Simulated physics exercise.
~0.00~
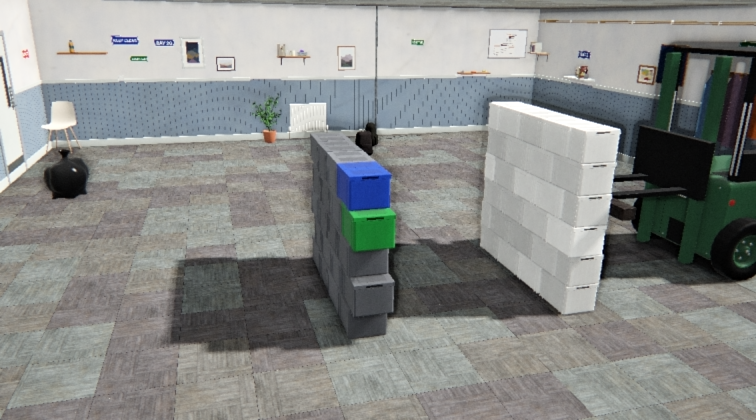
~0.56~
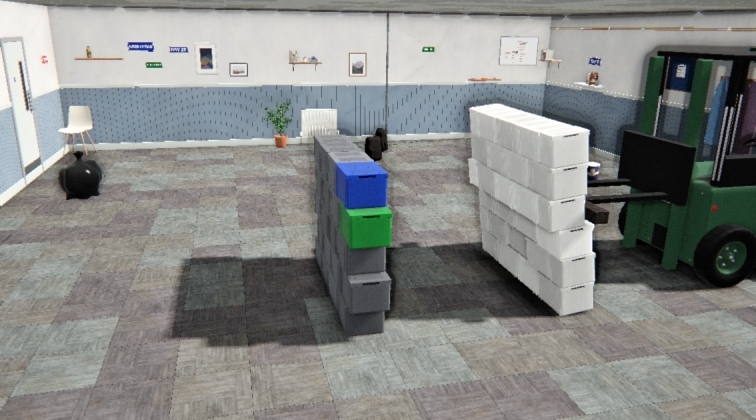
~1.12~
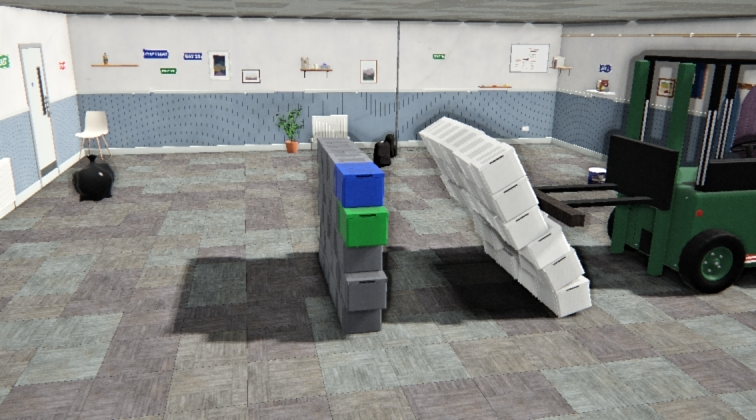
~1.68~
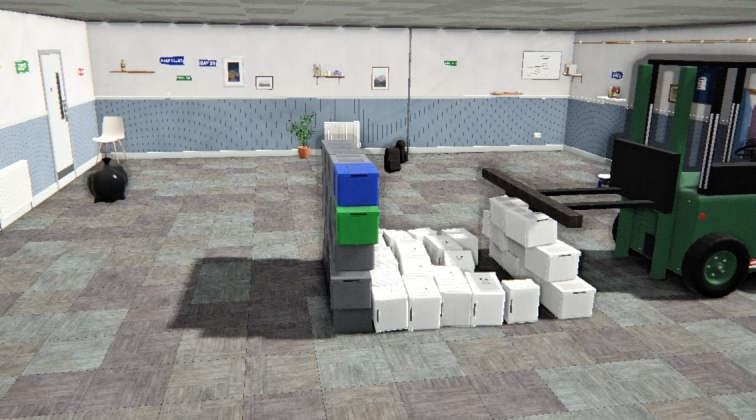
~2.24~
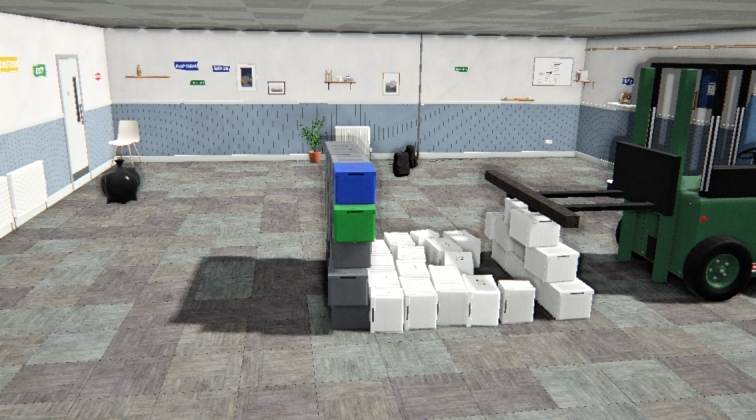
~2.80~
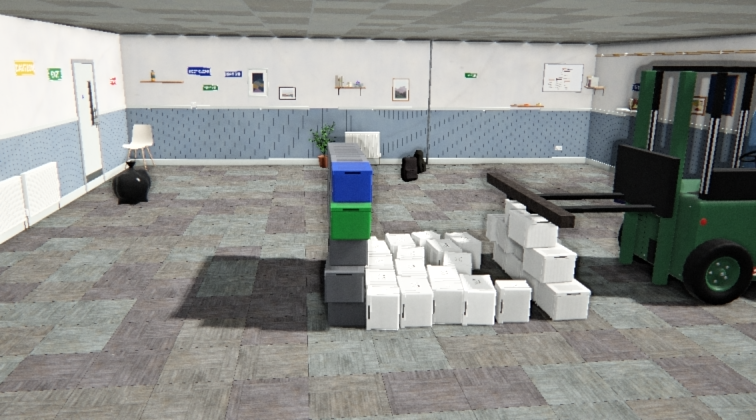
At the start, a pale wall of stacked totes stands facing a dark grey one with a blue and a green tote at its near end, while a green lift truck waits at the right. The truck's dark beam pushes into the back of the pale wall, and the stack begins to bulge and lean left. The wall tips further and collapses, its totes spilling across the floor up to the foot of the grey wall. The beam stops above a small stepped pile still stacked at the right. At the end, the grey wall still stands, with the blue tote up high above the green one.
